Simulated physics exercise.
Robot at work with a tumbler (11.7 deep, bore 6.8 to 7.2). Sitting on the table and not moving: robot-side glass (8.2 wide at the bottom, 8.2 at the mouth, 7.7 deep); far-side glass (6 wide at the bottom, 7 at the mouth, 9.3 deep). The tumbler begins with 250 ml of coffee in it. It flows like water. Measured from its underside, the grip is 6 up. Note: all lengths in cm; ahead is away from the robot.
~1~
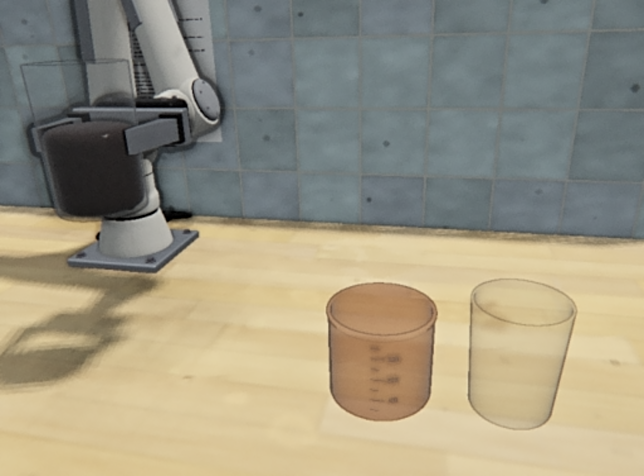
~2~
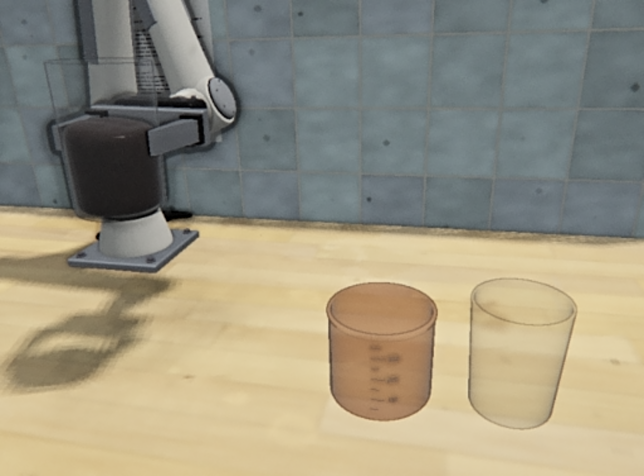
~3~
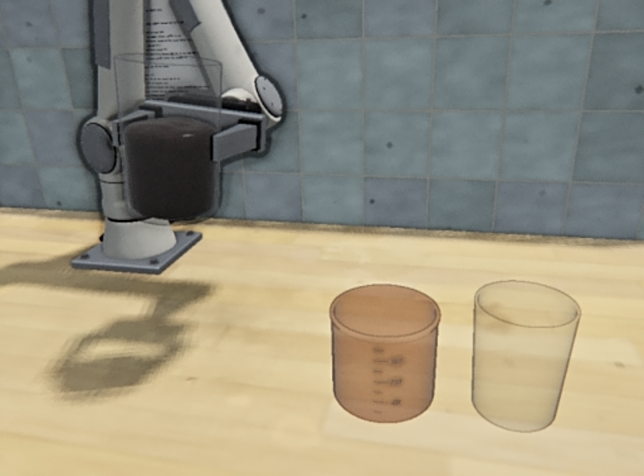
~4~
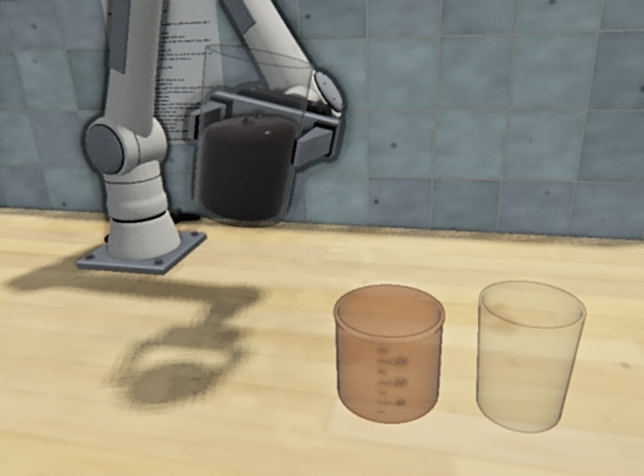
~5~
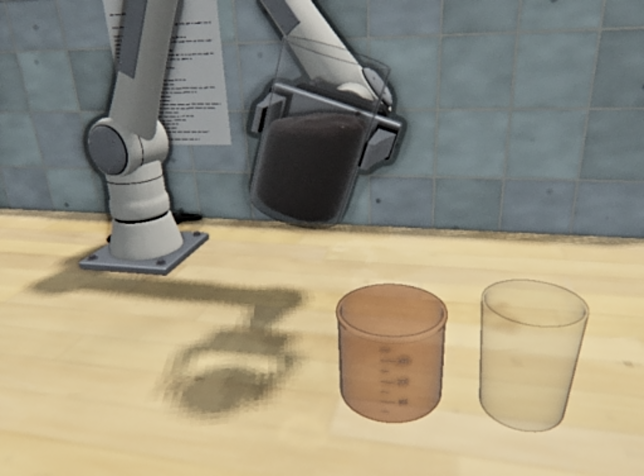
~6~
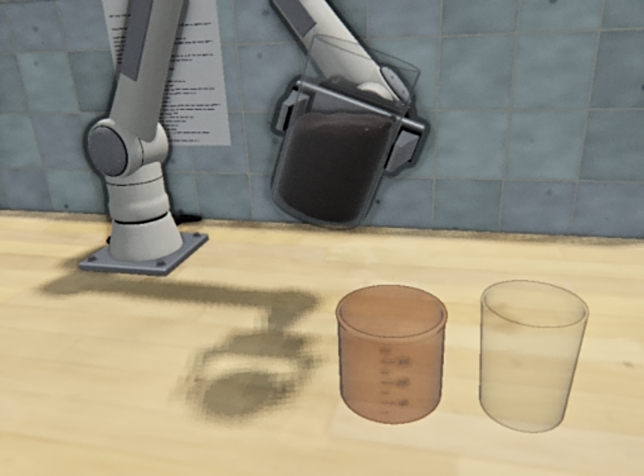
A pale wooden tabletop in front of a blue-grey tiled wall is seen from slightly above, the view shifting very slightly. A grey robot arm at left grips a clear tumbler of dark coffee, while a translucent orange-brown glass and a pale yellowish one stand at right. The arm carries the tumbler rightward, tilting it gradually toward the two still glasses, its shadow sliding along the wood.
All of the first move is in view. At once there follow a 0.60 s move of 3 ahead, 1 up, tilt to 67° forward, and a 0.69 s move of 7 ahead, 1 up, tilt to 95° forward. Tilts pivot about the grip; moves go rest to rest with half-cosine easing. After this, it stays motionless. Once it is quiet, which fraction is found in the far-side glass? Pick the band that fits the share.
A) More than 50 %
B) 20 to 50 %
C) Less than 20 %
Less than 20 % (C).
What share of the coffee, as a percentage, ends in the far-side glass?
Estimate: Roughly 12 per cent.
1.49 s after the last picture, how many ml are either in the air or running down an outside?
Roughly 40 ml at that moment.
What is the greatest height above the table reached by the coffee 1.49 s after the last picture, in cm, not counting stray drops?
Around 21 centimetres.
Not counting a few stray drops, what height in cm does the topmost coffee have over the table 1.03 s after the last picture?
Max height: Near 24 cm above the table.
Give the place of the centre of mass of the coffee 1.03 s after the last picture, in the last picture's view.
In the last picture, close to (475, 173).
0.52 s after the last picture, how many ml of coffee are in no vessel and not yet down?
I'd say around 0 ml.
Then, 0.52 s later, tilted 65° forward, liquid up to 24 above the table; 250 ml in the tumbler.
Then, 1.03 s later, tilted 86° forward, liquid up to 27 above the table; 200 ml in the tumbler, 30 ml in the far-side glass, 20 ml in the air or running down outside.
Then, 1.49 s later, tilted 95° forward, liquid up to 22 above the table; 150 ml on the table or floor, 30 ml in the tumbler, 30 ml in the far-side glass, 40 ml in the air or running down outside.
Then, 2.29 s later, tilted 95° forward, liquid up to 2 above the table; 220 ml on the table or floor, 30 ml in the far-side glass.
At rest, 220 ml on the table or floor, 30 ml in the far-side glass. That is 12 % in the far-side glass.
